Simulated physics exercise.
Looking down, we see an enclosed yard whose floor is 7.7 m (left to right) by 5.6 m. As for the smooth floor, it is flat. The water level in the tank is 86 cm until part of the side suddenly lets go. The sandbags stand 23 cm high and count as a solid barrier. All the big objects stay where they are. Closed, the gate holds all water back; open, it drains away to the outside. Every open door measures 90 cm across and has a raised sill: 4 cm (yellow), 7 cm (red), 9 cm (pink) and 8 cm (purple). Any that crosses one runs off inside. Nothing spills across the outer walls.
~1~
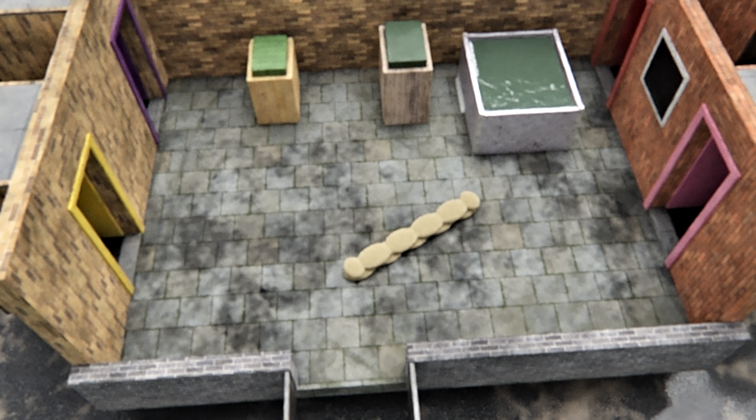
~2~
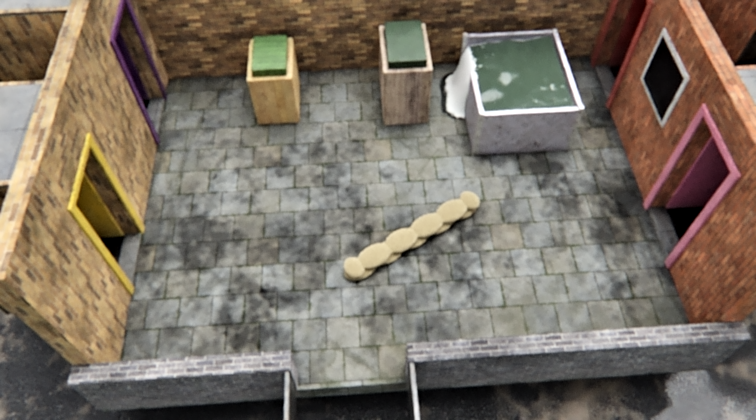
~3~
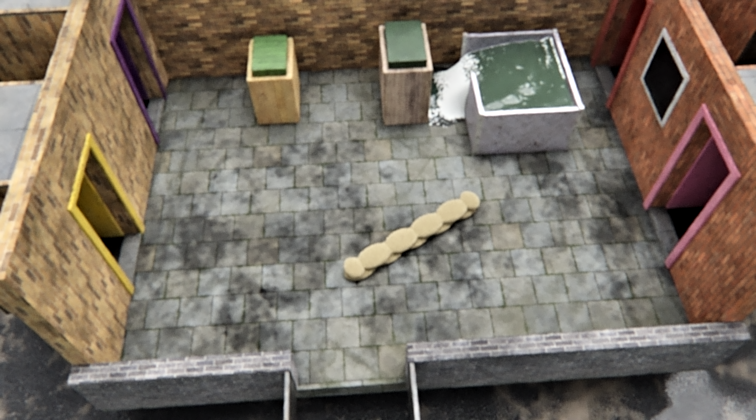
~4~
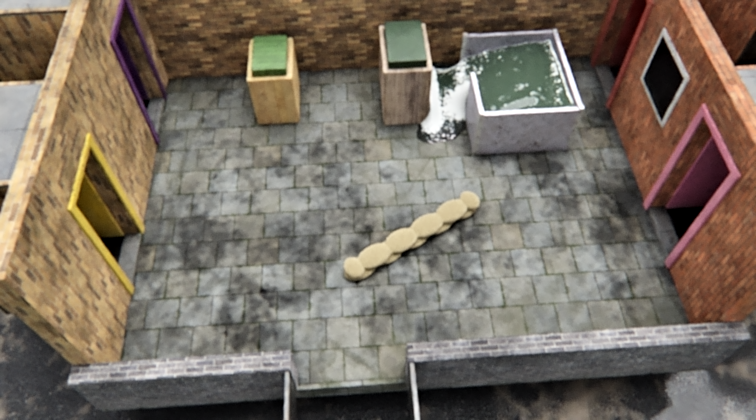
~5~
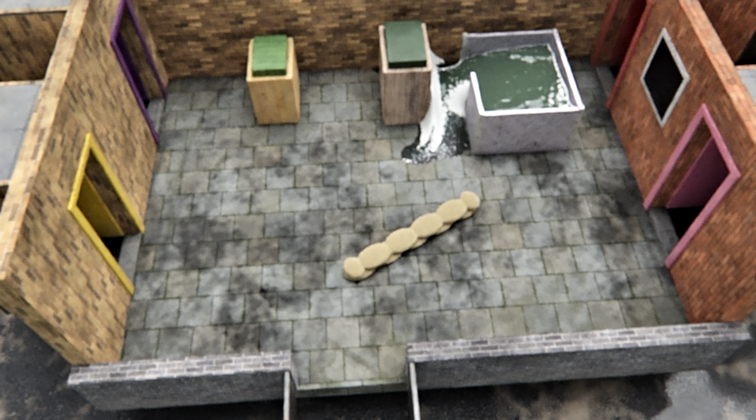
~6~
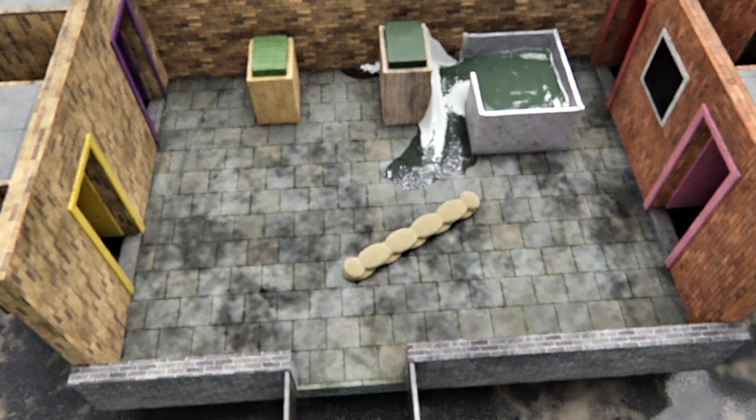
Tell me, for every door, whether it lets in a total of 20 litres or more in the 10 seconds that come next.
At the end, at the yellow door the amount will overshoot the limit; at the red door the amount will overshoot the limit; at the pink door the amount will not overshoot the limit; at the purple door the amount will not overshoot the limit.
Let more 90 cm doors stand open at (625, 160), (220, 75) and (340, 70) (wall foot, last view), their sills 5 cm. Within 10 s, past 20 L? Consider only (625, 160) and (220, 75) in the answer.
The first doorway stays inside and the second stays inside.
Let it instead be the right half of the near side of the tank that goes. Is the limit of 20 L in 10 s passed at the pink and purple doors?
At the pink door the limit is surpassed; at the purple door it is not exceeded.
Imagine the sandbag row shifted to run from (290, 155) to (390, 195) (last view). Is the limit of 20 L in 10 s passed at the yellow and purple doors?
Yellow within the limit, purple within the limit.
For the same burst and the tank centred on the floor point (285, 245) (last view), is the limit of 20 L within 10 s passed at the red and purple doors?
Lab note: Red door limit not exceeded; purple door limit exceeded.
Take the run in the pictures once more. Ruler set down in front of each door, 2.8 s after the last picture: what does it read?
Yellow 1 cm, red 13 cm, pink 2 cm, purple 8 cm.
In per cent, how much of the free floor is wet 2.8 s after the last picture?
Close to 65 in a hundred parts are wet.
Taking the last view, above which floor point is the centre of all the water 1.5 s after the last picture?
Centre: Roughly (453, 119) px.
Then, 0.7 s after the last picture water covers 20 % of the floor and is deepest (56 cm) near (429, 65); yellow door not reached, red door not reached, pink door not reached, purple door not reached.
Then, 1.5 s after the last picture water covers 35 % of the floor and is deepest (42 cm) near (586, 57); yellow door not reached, red door 16 cm at the sill, 15 L in, pink door not reached, purple door not reached.
Then, 2.8 s after the last picture water covers 65 % of the floor and is deepest (27 cm) near (434, 93); yellow door not reached, red door 13 cm at the sill, 64 L in, pink door 2 cm at the sill, 0 L in, purple door 8 cm at the sill, 2 L in.
Then, 5.3 s after the last picture water covers 80 % of the floor and is deepest (16 cm) near (435, 101); yellow door 7 cm at the sill, 22 L in, red door 9 cm at the sill, 96 L in, pink door 6 cm at the sill, 0 L in, purple door 5 cm at the sill, 3 L in.
Then, 9.3 s after the last picture water covers 95 % of the floor and is deepest (8 cm) near (435, 101); yellow door 6 cm at the sill, 48 L in, red door 5 cm at the sill, 104 L in, pink door 6 cm at the sill, 0 L in, purple door 3 cm at the sill, 3 L in.
